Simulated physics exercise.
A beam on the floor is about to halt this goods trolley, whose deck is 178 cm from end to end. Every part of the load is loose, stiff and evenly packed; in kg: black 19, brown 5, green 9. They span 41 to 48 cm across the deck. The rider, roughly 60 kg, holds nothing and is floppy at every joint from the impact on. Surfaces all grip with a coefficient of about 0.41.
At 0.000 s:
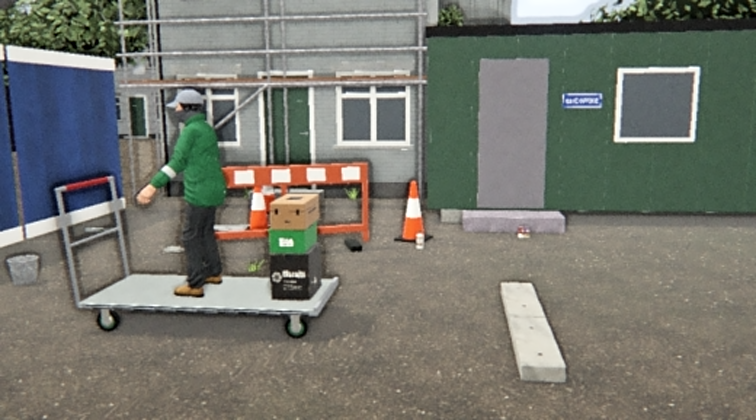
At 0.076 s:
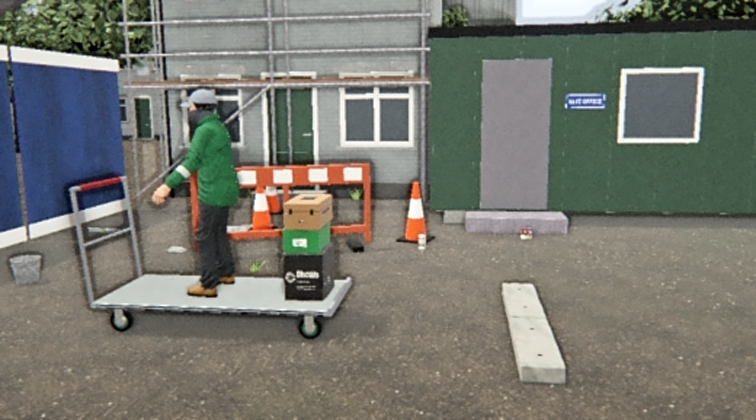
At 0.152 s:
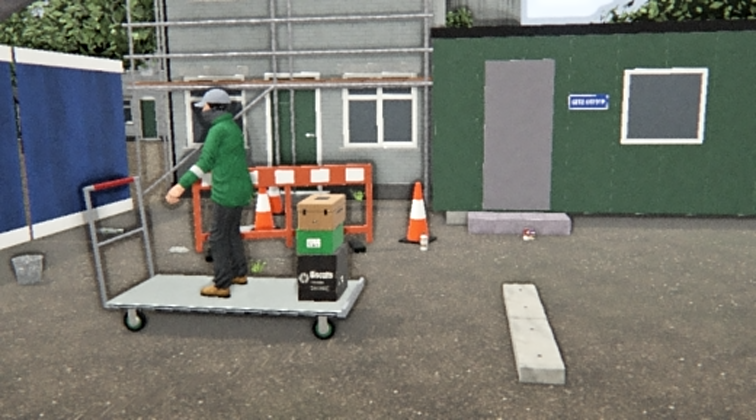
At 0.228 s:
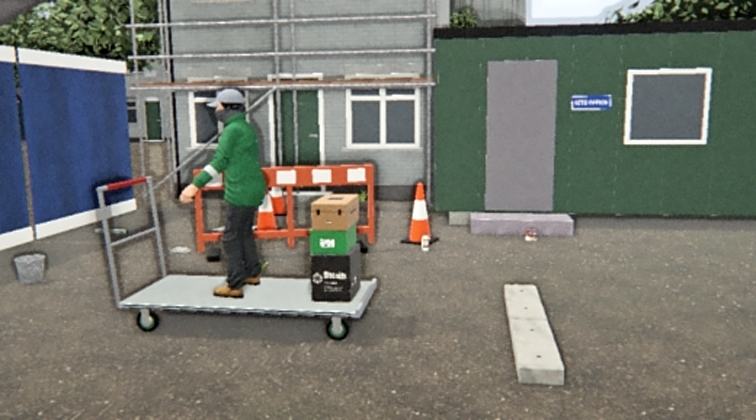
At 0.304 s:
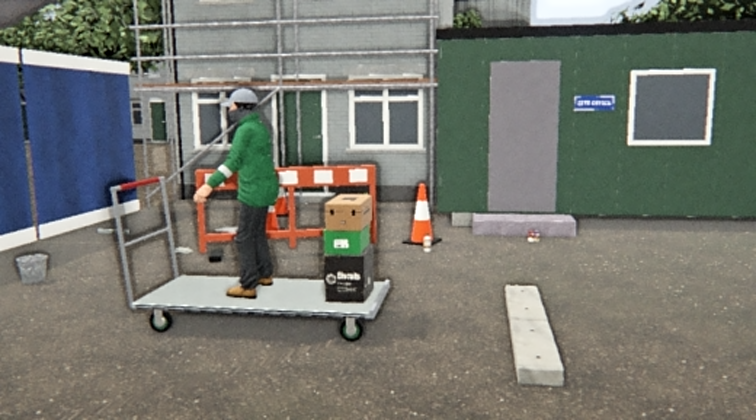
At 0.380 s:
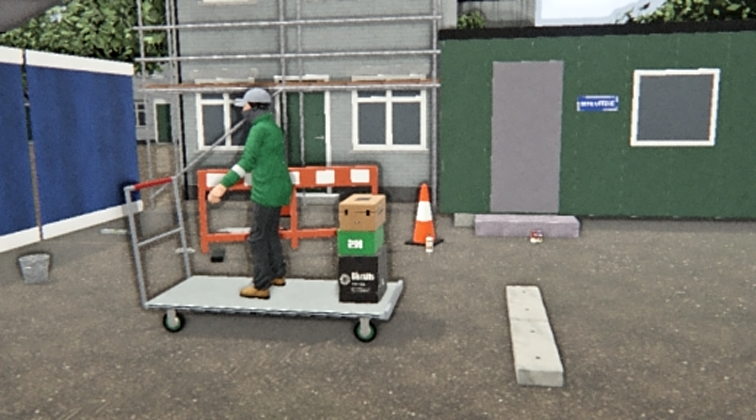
To begin with, a person in a grey cap and green top stands on a flat trolley at the left, facing its handle, beside a stack of boxes. The trolley then rolls steadily right across the yard, drawing nearer a pale beam on the ground, while rider and stack keep their places.
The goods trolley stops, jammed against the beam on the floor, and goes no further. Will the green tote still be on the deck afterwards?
No.
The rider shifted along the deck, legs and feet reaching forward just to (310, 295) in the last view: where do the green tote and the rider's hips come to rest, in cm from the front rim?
You'd find the green one 70 cm past and the hips 10 cm behind the front rim.
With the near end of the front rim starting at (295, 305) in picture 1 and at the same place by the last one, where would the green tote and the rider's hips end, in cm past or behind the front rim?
In that case green 90 past, hips 20 behind.
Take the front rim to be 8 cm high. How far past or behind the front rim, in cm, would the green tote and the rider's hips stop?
Rest positions from the front rim: Green 30 cm past; hips 30 cm behind.
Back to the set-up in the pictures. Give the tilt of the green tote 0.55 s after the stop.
It leans roughly 40°.
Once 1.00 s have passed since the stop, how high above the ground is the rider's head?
Height: Approx. 30 cm.
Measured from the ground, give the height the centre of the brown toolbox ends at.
Roughly 10 centimetres.
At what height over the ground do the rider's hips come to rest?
The hips come to rest around 30 centimetres up.
Impact comes at 1.06 s.
After 1.31 s the green tote is 4 cm behind the rim, tilted 10°, near (520, 240) in the last picture's view.
After 1.61 s the green tote is 22 cm past the rim, tilted 45°, near (556, 253) in the last picture's view.
After 2.06 s the green tote is 69 cm past the rim, tilted 140°, near (624, 316) in the last picture's view.
At rest, 3.0 s, past the rim, brown toolbox and green tote; behind it, black parcel and the rider's hips.
